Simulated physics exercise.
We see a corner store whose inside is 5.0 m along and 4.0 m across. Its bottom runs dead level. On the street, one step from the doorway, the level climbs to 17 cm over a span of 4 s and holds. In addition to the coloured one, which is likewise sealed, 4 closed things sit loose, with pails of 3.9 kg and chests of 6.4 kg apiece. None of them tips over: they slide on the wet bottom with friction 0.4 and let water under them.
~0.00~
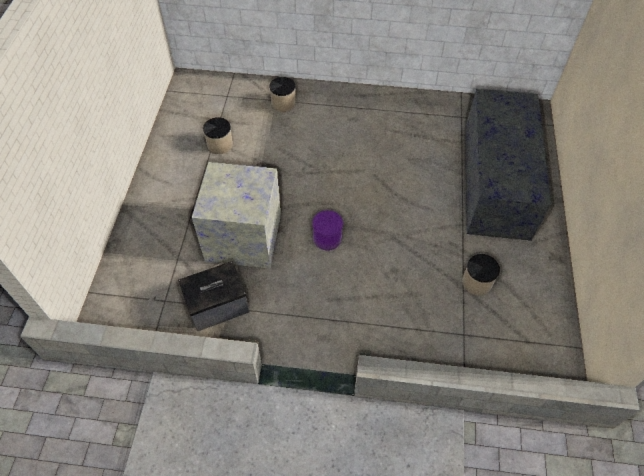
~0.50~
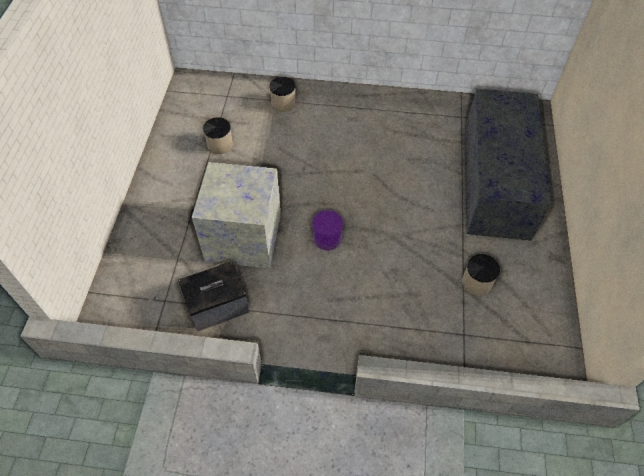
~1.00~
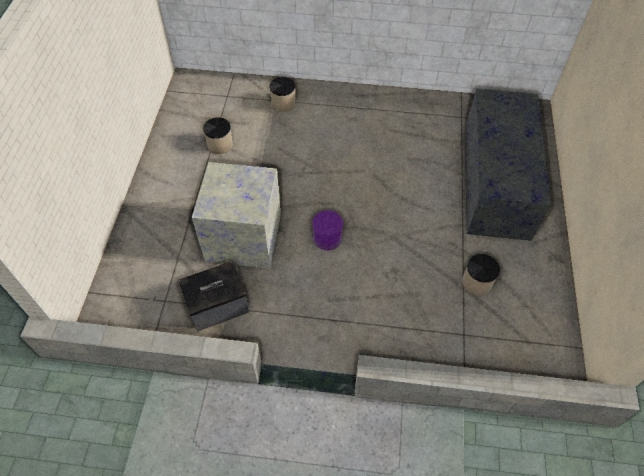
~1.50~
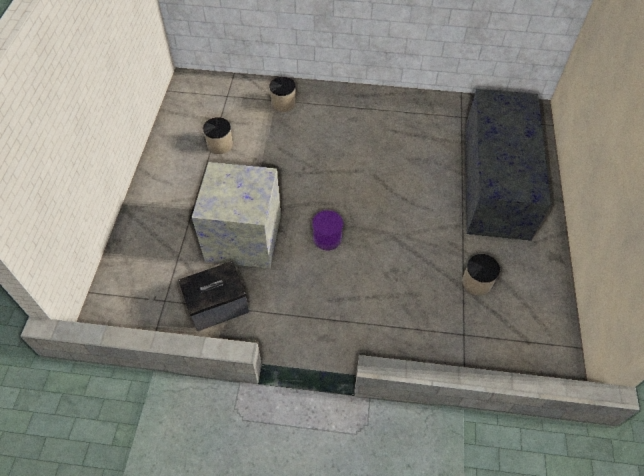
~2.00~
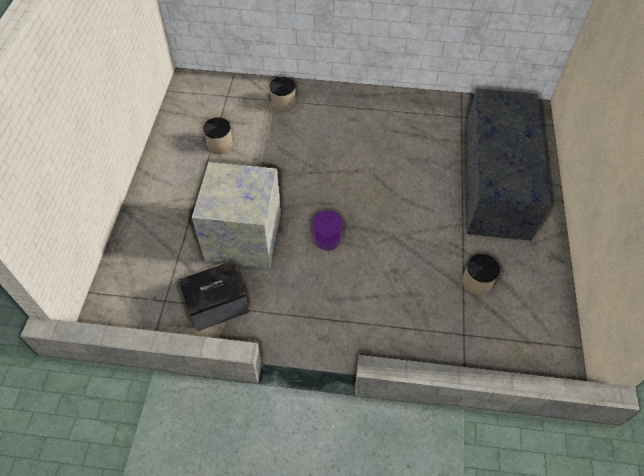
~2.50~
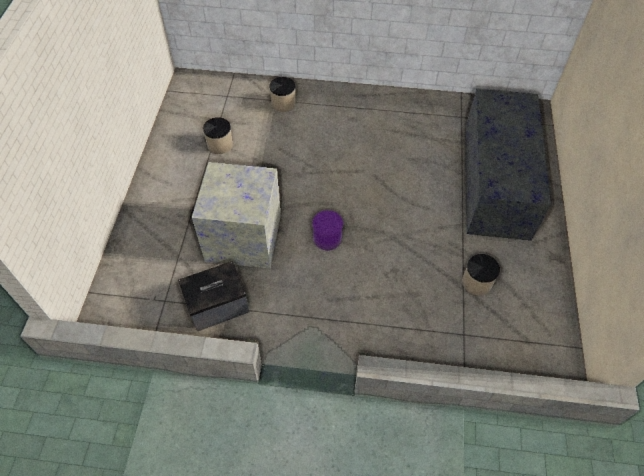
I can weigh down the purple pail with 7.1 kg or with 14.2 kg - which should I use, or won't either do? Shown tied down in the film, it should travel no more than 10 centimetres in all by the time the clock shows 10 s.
Go with the heavier one.
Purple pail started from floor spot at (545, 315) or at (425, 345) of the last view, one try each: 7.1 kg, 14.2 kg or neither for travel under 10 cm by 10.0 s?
The first try gives success with both; the second gives success with both.
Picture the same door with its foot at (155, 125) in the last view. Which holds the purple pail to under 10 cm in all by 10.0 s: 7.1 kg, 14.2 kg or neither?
The small mass already works.
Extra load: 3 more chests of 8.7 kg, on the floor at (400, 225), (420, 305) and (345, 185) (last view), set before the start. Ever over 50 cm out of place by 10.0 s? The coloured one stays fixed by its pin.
Taking them in turn, the first is beyond the line, the second inside the line and the third beyond the line.
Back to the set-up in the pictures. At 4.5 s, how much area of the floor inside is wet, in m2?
About 4.5 m2.
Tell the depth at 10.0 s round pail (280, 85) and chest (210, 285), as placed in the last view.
Some 4 cm at the first, some 3 cm at the second.
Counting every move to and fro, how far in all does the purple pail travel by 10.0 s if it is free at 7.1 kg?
It covers about 50 cm altogether.
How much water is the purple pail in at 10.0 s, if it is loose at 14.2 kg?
Close to 5 cm deep.
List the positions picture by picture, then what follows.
The purple pail at (328, 223) rests on the ground; 0.0 m2 under water; 0 of 5 have shifted, in the first frame.
The purple pail at (328, 223) rests on the ground; water covers 0.0 m2; 0 of 5 have shifted, in the second frame.
The purple pail at (328, 223) rests on the ground; 0.0 m2 under water; 0 of 5 have shifted, in the third frame.
The purple pail at (328, 223), on the bottom; water covers 0.0 m2; 0 of 5 have shifted, in the fourth frame.
The purple pail at (328, 223) rests on the ground; 0.0 m2 under water; 0 of 5 have shifted, in the fifth frame.
The purple pail at (328, 223), on the bottom; water covers 0.2 m2; 0 of 5 have shifted, in the sixth frame.
After 3.5 s the purple pail would be 0 cm from its start with 7.1 kg and 0 cm from its start with 14.2 kg; 1 cm of water round it then.
After 4.5 s the purple pail would be 0 cm from its start with 7.1 kg and 0 cm from its start with 14.2 kg; 4 cm of water round it then.
After 7.0 s the purple pail would be 41 cm from its start with 7.1 kg and 0 cm from its start with 14.2 kg; 5 cm of water round it then.
After 10.0 s the purple pail would be 48 cm from its start with 7.1 kg and 0 cm from its start with 14.2 kg; 5 cm of water round it then.
